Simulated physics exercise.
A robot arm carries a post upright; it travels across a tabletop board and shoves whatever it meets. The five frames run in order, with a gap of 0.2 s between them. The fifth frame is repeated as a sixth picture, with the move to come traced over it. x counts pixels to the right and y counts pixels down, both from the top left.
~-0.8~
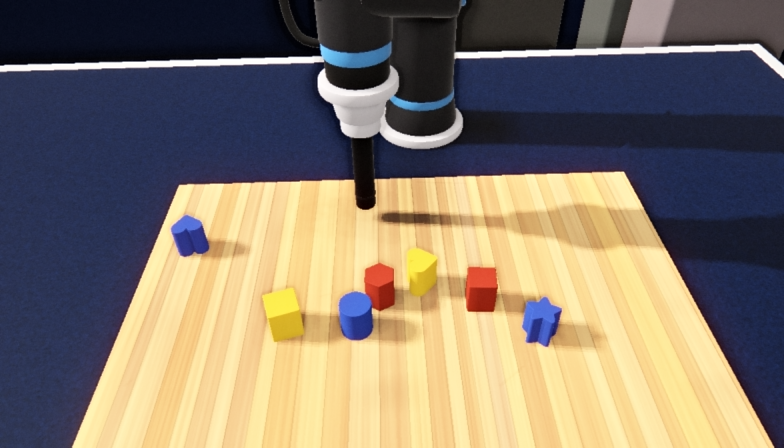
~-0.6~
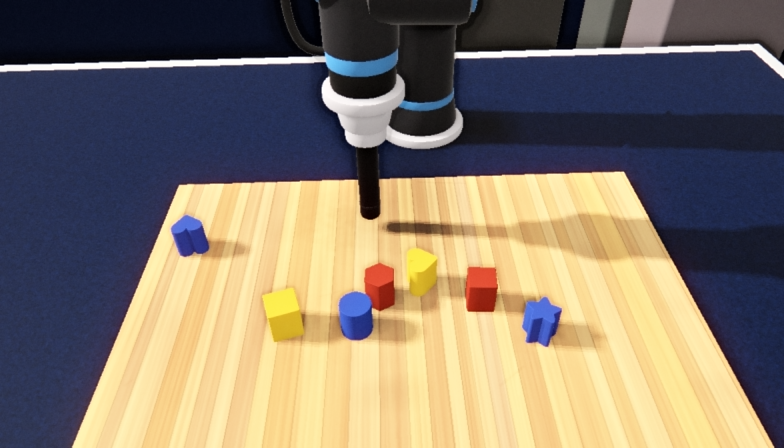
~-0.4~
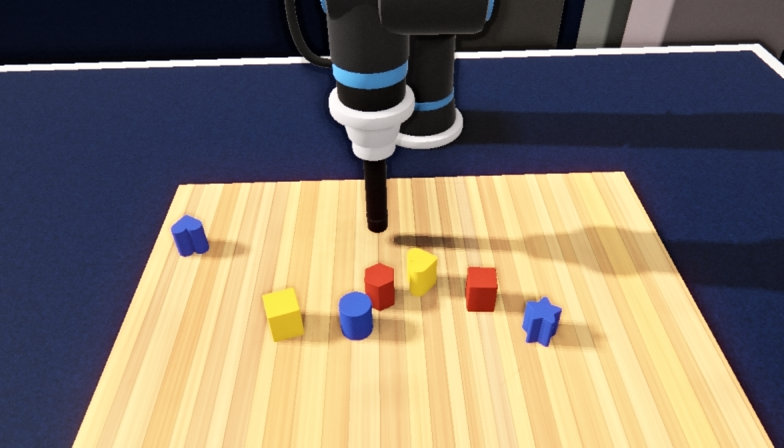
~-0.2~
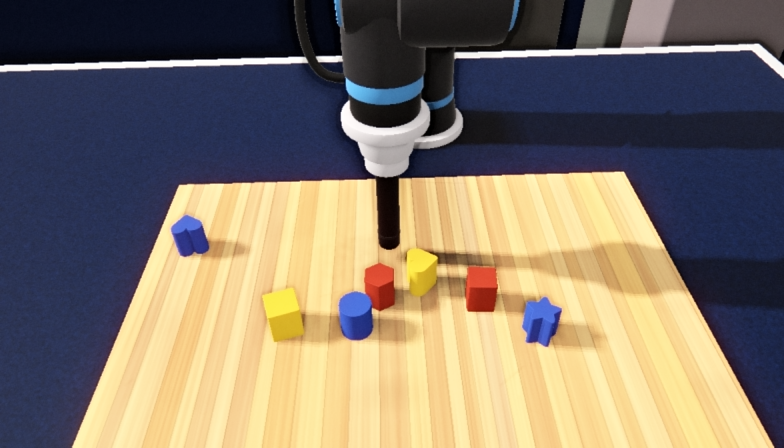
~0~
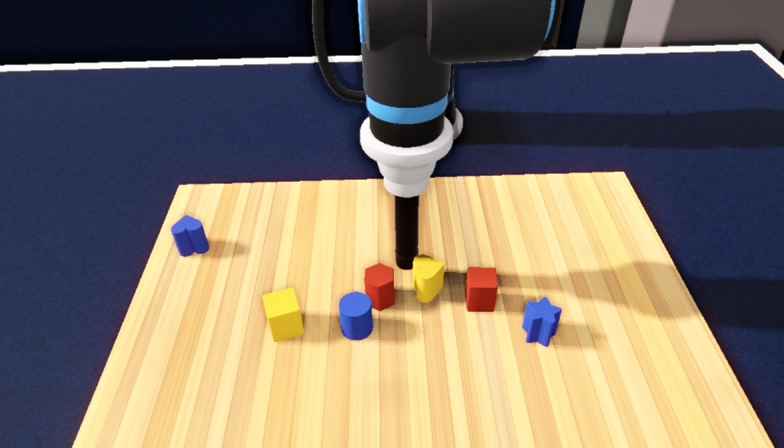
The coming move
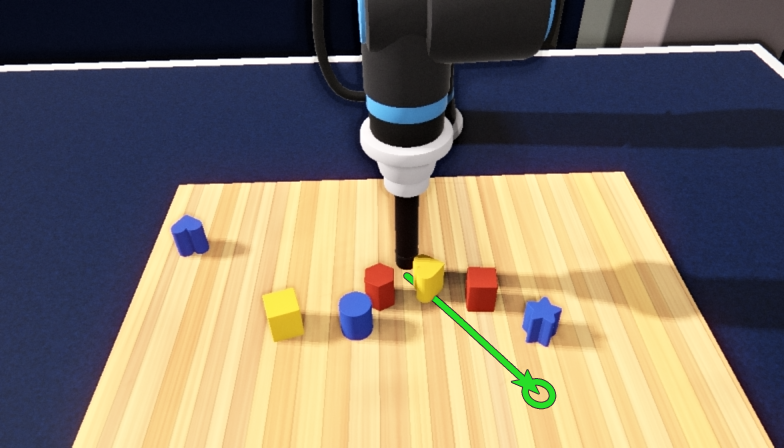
A robot arm lowering its black post toward coloured blocks on a wooden board and nudging the yellow heart block slightly right.
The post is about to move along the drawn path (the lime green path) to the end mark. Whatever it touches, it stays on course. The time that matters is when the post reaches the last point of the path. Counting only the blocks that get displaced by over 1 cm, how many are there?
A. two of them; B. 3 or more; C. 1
(C)
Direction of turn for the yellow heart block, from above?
The turn is clockwise.
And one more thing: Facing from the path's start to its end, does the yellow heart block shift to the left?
That would be a no.
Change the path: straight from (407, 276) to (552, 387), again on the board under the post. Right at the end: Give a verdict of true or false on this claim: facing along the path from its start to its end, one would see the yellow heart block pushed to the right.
The claim holds.
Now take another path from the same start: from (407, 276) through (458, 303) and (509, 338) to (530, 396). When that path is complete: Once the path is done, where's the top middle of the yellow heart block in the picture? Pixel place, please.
I think it will end close to (479, 310).
Drawn move, straight from (407, 276) to (539, 394).
What follows on the original path. One third of the way, post (448, 297); yellow heart block (469, 302); red four-sided block (485, 278), turned 15° anticlockwise.
Two thirds of the way, post (492, 336); yellow heart block (513, 347), turned 25° clockwise; red four-sided block (485, 278), turned 15° anticlockwise.
At the end, post (542, 382); red six-sided block still; yellow heart block (545, 392), turned 110° clockwise; red four-sided block (485, 278), turned 15° anticlockwise.
